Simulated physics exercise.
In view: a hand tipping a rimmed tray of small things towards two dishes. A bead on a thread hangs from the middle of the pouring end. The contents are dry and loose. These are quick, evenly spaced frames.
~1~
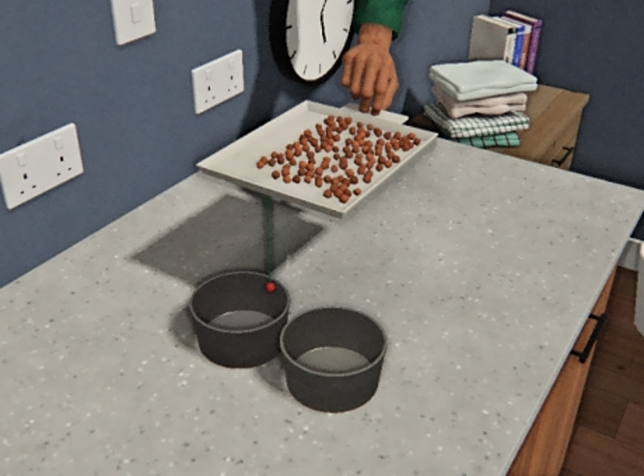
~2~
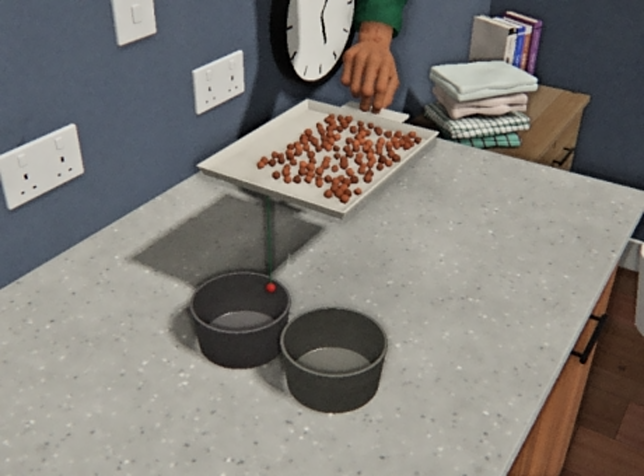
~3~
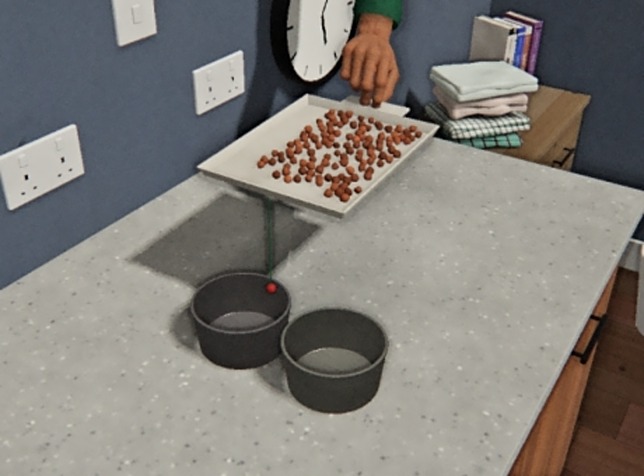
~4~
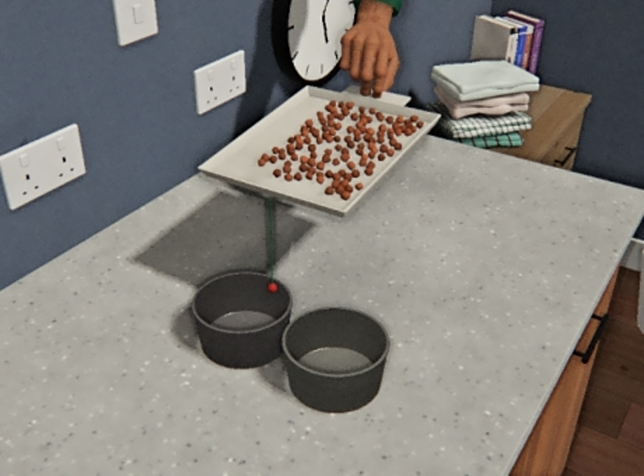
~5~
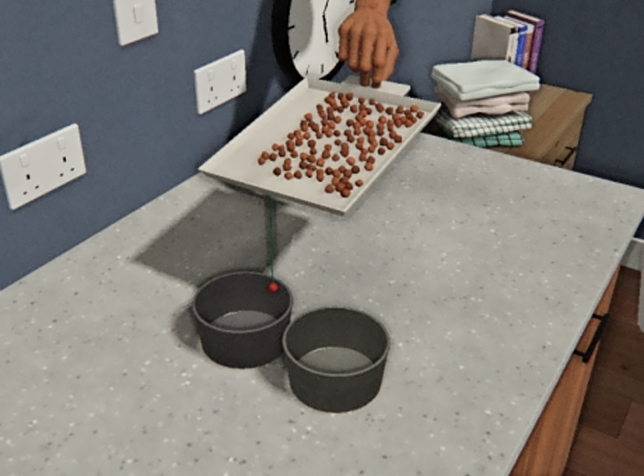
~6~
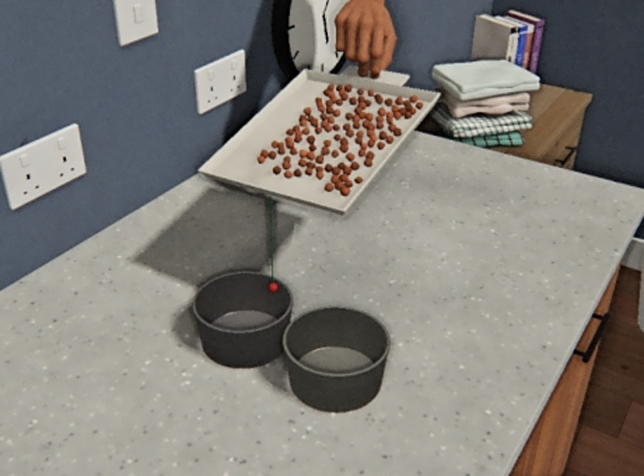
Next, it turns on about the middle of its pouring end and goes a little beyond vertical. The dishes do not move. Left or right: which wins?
It favours the left dish.
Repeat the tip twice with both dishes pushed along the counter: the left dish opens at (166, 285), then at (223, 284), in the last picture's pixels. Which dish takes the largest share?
At the first place the right-hand dish, at the second left.
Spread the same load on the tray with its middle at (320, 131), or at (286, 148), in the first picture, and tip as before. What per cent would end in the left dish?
About 60 and 60 per cent.
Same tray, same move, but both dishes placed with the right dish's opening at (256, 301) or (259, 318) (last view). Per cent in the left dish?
First some 20, then 30 per cent.
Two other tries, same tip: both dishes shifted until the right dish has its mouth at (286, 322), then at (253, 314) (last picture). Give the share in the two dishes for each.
In turn 90 and 80 in a hundred.
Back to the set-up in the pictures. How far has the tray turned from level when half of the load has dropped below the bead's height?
At about 100°.
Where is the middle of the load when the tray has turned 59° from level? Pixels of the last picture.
Roughly at (265, 171).
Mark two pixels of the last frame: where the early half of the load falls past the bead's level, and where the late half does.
Early half (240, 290), late half (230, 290).
Soon after the last picture, tray tipped steeply; nearly all on the tray; a stray few in the left dish; a small part in the air.
A little later, tray tipped right over; a small part on the tray; a stray few in the right dish; about a third in the left dish; a small part outside both; about a third in the air.
Later still, tray tipped past a quarter turn; a stray few in the right dish; about two thirds in the left dish; about a third outside both.
At rest, tray tipped past a quarter turn; a stray few in the right dish; about two thirds in the left dish; about a third outside both.
